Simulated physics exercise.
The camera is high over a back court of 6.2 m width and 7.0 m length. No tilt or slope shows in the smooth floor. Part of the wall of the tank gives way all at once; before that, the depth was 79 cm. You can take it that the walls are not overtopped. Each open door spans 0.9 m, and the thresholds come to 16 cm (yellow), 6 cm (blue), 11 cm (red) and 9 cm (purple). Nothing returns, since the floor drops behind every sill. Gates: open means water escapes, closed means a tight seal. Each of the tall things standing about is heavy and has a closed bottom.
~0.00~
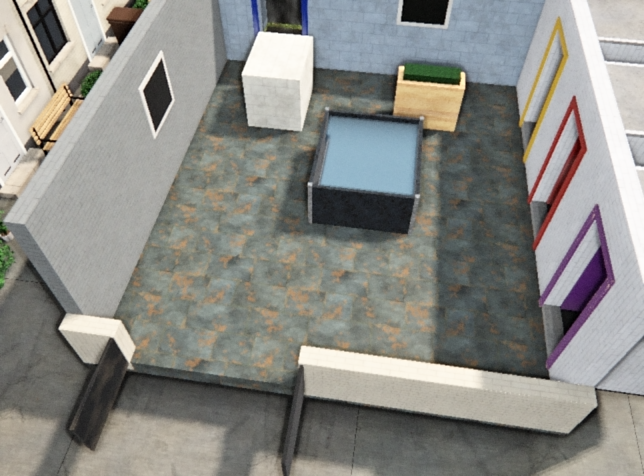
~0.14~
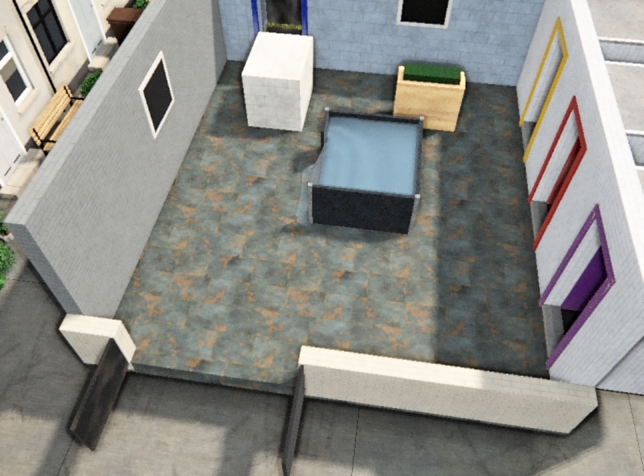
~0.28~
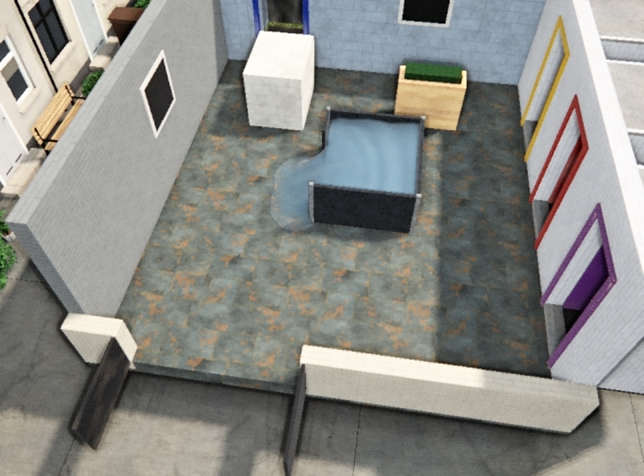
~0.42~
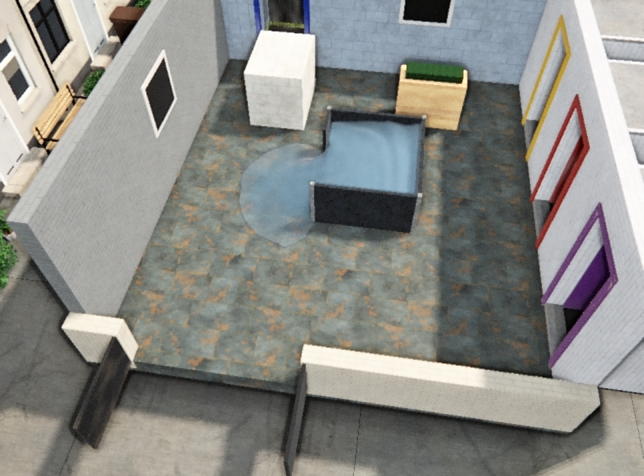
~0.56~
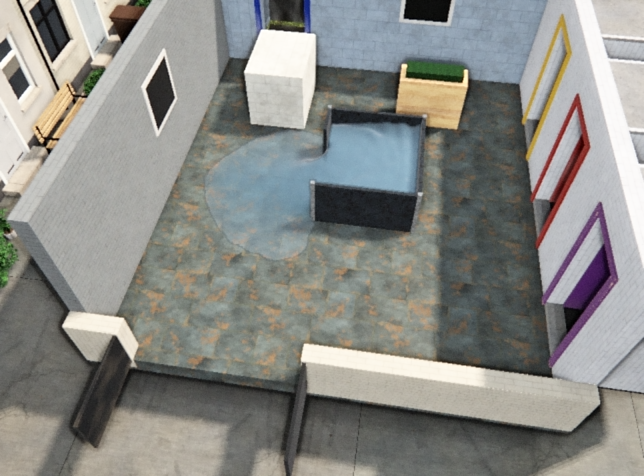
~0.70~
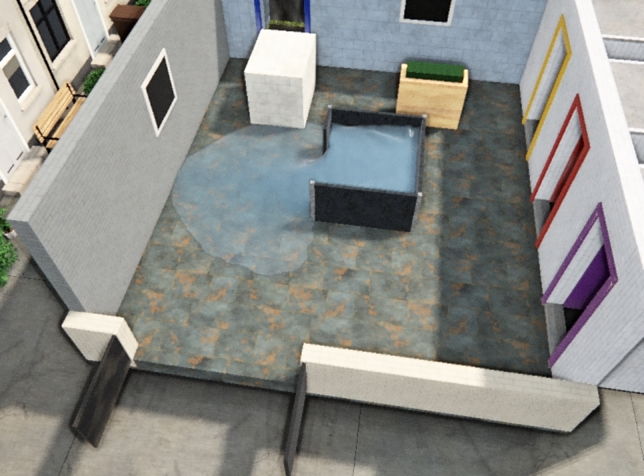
We see a walled court from above with a dark-sided tank of water at its centre; the tank's left side opens, and water pours out, spreading leftward in a widening, rounded sheet across the mottled floor.
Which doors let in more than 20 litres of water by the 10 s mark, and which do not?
By then, the yellow door does not, the blue door lets in more than that, the red door does not, the purple door does not.
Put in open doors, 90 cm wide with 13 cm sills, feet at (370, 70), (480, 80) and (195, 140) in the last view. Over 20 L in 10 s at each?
In that order: Short of it, short of it, beyond it.
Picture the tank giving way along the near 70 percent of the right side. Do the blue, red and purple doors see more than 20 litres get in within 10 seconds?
Door by door - blue: Within bounds, red: Out of bounds, purple: Out of bounds.
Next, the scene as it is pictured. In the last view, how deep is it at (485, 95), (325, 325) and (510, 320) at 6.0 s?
First 3 cm, then 2 cm, then 0 cm.
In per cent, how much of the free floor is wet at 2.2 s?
Roughly 30 % of the floor.
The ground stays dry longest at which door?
It would be the red one.
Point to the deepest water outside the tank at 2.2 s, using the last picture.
Look around (111, 328).
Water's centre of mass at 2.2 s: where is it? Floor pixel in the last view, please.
At roughly (266, 193).
After 1.4 s water covers 25 % of the floor and is deepest (40 cm) near (184, 186); yellow door not reached, blue door not reached, red door not reached, purple door not reached.
After 2.2 s water covers 30 % of the floor and is deepest (51 cm) near (111, 328); yellow door not reached, blue door not reached, red door not reached, purple door not reached.
After 3.5 s water covers 40 % of the floor and is deepest (28 cm) near (229, 61); yellow door not reached, blue door 13 cm at the sill, 29 L in, red door not reached, purple door not reached.
After 6.0 s water covers 65 % of the floor and is deepest (15 cm) near (229, 61); yellow door not reached, blue door 10 cm at the sill, 77 L in, red door not reached, purple door not reached.
After 10.0 s water covers 90 % of the floor and is deepest (7 cm) near (517, 115); yellow door 5 cm at the sill, 0 L in, blue door 5 cm at the sill, 90 L in, red door 4 cm at the sill, 0 L in, purple door 4 cm at the sill, 0 L in.
